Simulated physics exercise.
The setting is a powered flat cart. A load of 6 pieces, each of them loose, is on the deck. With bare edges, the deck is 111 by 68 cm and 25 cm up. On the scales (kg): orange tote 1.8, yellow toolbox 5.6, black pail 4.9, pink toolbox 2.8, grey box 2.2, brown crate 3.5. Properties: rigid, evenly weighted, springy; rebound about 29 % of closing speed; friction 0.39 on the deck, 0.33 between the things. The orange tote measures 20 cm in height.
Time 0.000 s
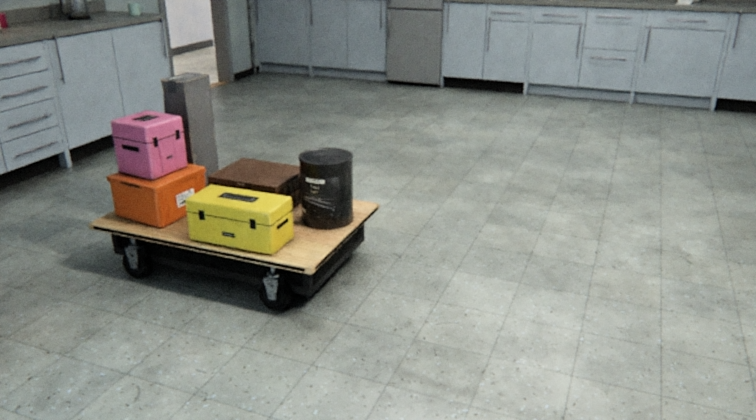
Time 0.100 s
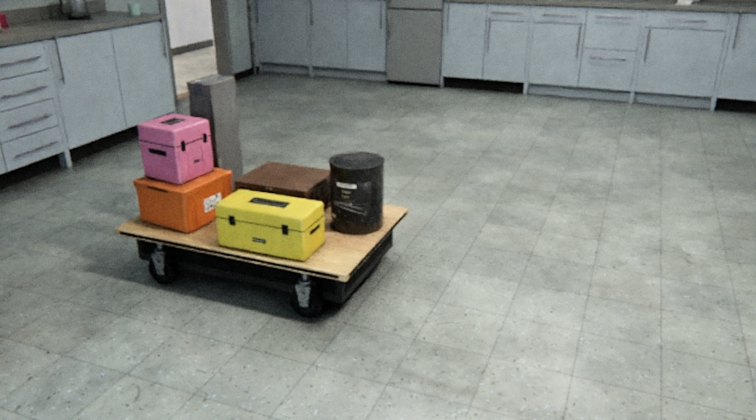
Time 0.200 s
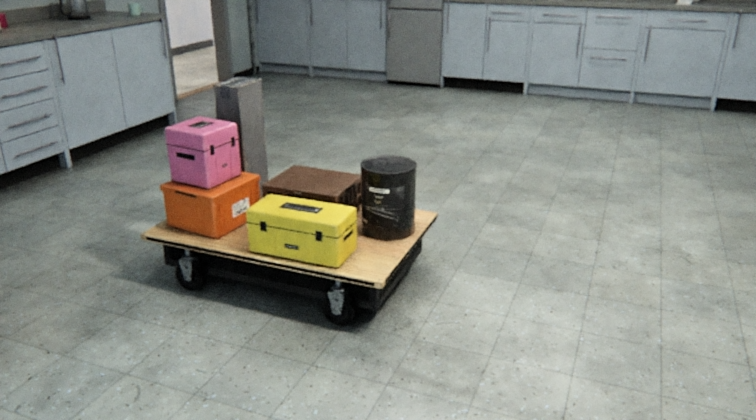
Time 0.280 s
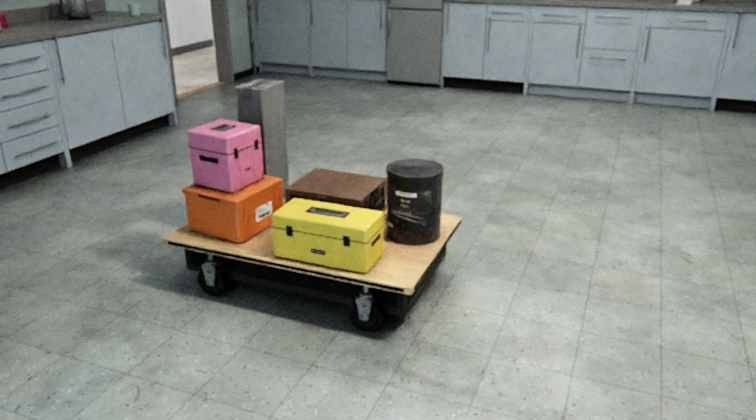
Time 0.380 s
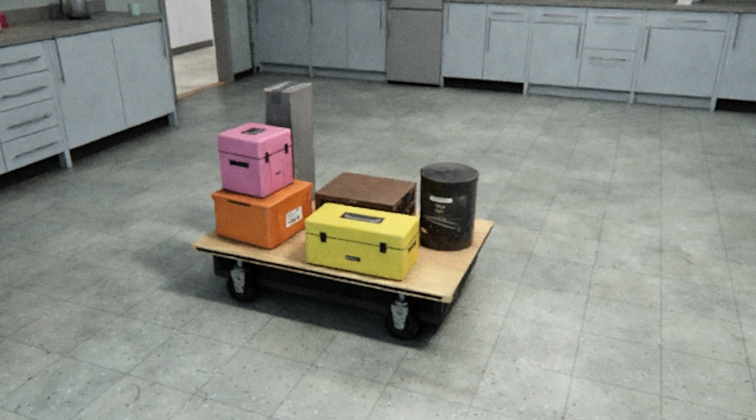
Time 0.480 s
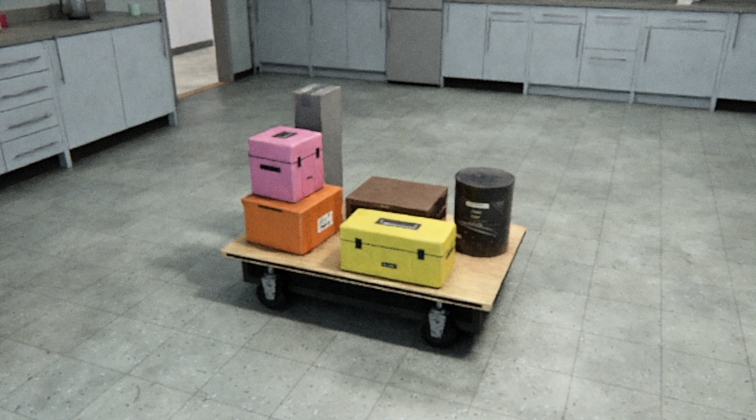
A flat wooden-topped cart on black casters rolls steadily from left to right and slightly nearer across a grey tiled floor, its load riding along without visibly shifting. On it, a pink toolbox sits atop an orange tote at left, with a tall grey box and brown crate behind, a yellow toolbox in front and a black pail at right. The unmoving view looks down across a kitchen-like room lined with pale cabinets.
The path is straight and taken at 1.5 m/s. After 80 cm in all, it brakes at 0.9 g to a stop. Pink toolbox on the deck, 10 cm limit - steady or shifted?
Shifted.
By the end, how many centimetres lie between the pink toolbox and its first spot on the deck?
Some 24 cm.
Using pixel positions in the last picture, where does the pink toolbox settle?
Somewhere around (385, 177).
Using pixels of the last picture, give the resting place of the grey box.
It comes to rest somewhere around (418, 187).
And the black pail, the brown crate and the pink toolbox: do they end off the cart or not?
Once it all settles, the black pail leaves its surface, the brown crate stays on its surface and the pink toolbox stays on its surface.
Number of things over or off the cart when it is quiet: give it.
Total count: 2.
By 0.78 s, 93 cm covered, stopped; pink toolbox 15 cm from its spot near (363, 174); grey box tilted 27°; black pail 13 cm from its spot.
By 0.88 s, 93 cm covered, stopped; black pail now off the cart; pink toolbox 21 cm from its spot near (377, 176); grey box tilted 48°.
When it is over (1.7 s), off the cart, black pail; lying over on the deck, grey box; not toppled but over 10 cm from the start, yellow toolbox, pink toolbox and brown crate; orange tote within 10 cm of the start. End places, in pixels of the last picture, pink toolbox near (385, 177).
